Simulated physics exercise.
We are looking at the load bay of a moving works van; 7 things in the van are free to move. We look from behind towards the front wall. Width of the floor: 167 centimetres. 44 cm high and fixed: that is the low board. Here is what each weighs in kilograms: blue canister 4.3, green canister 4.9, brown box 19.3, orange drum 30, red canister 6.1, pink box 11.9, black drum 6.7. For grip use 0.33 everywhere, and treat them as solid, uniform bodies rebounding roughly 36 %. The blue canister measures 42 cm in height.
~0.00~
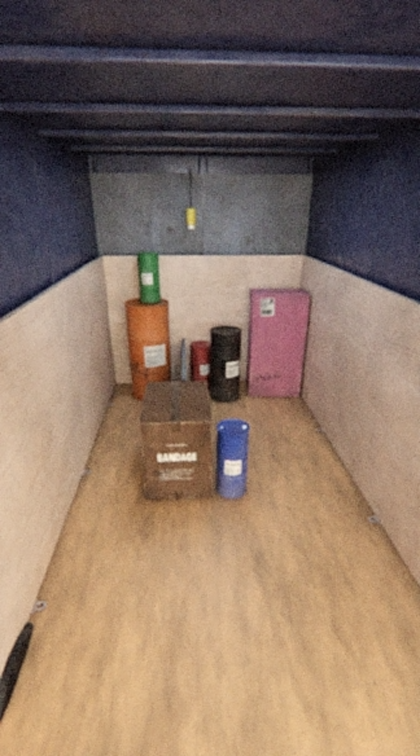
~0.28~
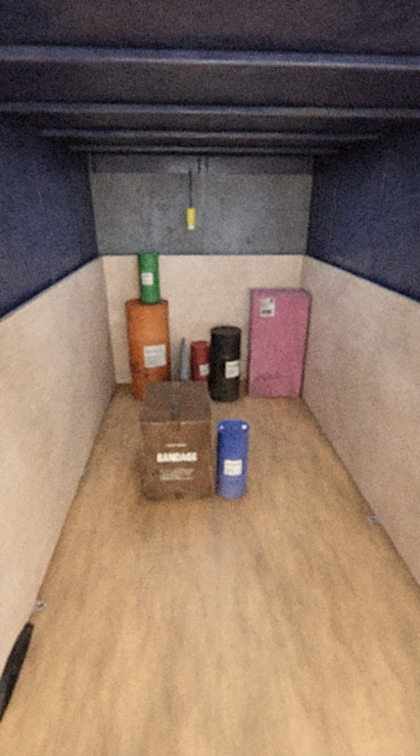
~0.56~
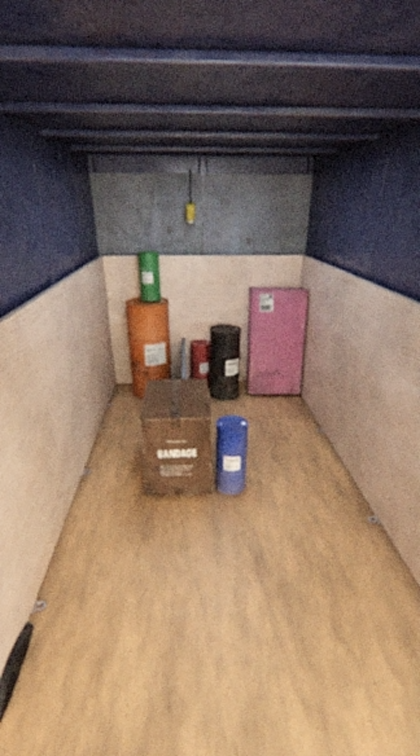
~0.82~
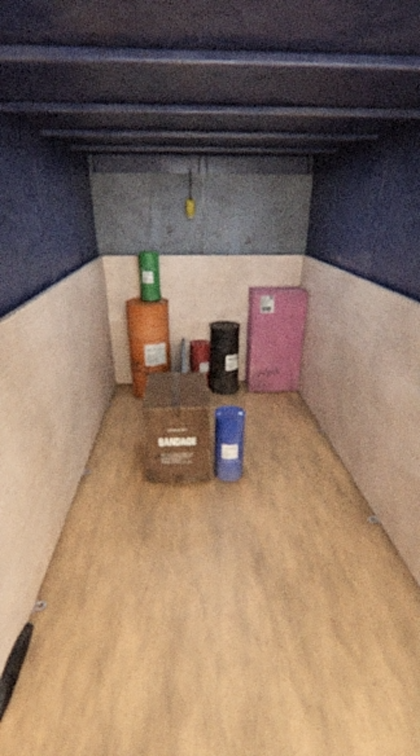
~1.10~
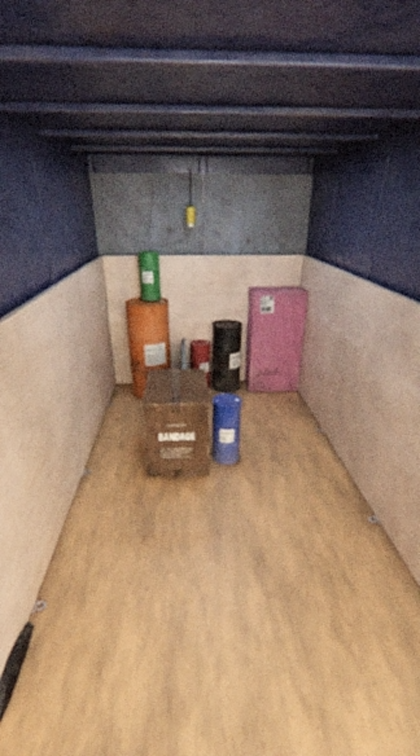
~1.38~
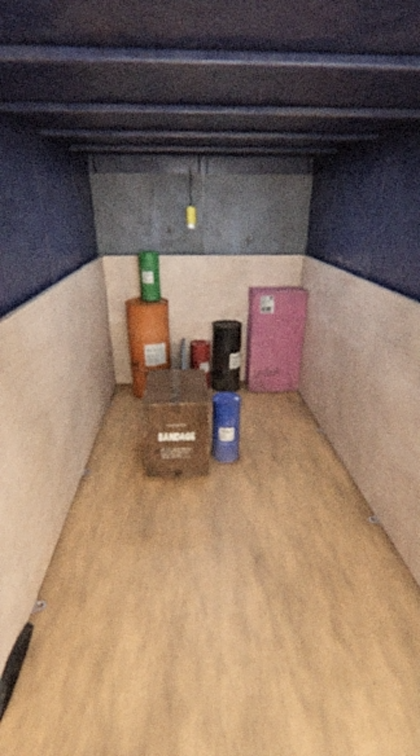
In the load bay of a van, a brown box and a blue canister stand in front of drums, canisters and a tall pink box near the front wall. The pink box shifts slightly, then the blue canister and brown box slide a short way forwards, staying upright.
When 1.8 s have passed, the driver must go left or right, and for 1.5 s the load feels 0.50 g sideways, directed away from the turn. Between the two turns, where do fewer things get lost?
Going right.
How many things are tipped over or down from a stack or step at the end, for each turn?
Turning left 1, turning right 0.
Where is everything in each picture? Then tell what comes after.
The first picture shows smooth; blue canister (232, 459); green canister (149, 277).
The second picture shows force 0.32 g forwards; red canister (201, 366); pink box (275, 344).
The third picture shows force 0.45 g forwards; pink box (275, 341) tilted 5°; black drum (225, 363) 4 cm from its spot.
The fourth picture shows force 0.45 g forwards; blue canister (229, 444) 15 cm from its spot; orange drum (150, 348) 4 cm from its spot.
The fifth picture shows smooth; blue canister (226, 429) 32 cm from its spot; pink box (274, 340) 10 cm from its spot.
The sixth picture shows smooth; blue canister (226, 427) 34 cm from its spot; green canister (150, 276) 7 cm from its spot.
Turning left. By 2.28 s, force 0.50 g right; blue canister 35 cm from its spot near (236, 427); green canister 10 cm from its spot near (159, 276); brown box 21 cm from its spot.
By 2.78 s, force 0.50 g right; green canister now down from a stack or step; blue canister 61 cm from its spot near (302, 425); brown box 54 cm from its spot.
By 3.38 s, smooth; blue canister 74 cm from its spot near (326, 425); brown box 66 cm from its spot; black drum 21 cm from its spot.
When it is over (5.2 s), down from a stack or step, green canister; not toppled but over 15 cm from the start, blue canister, brown box and black drum; the other 3 within 15 cm of the start. End places, in pixels of the last picture, blue canister near (326, 425), green canister near (192, 323).
Turning right instead, nothing is lost, 0 of 7 in all.
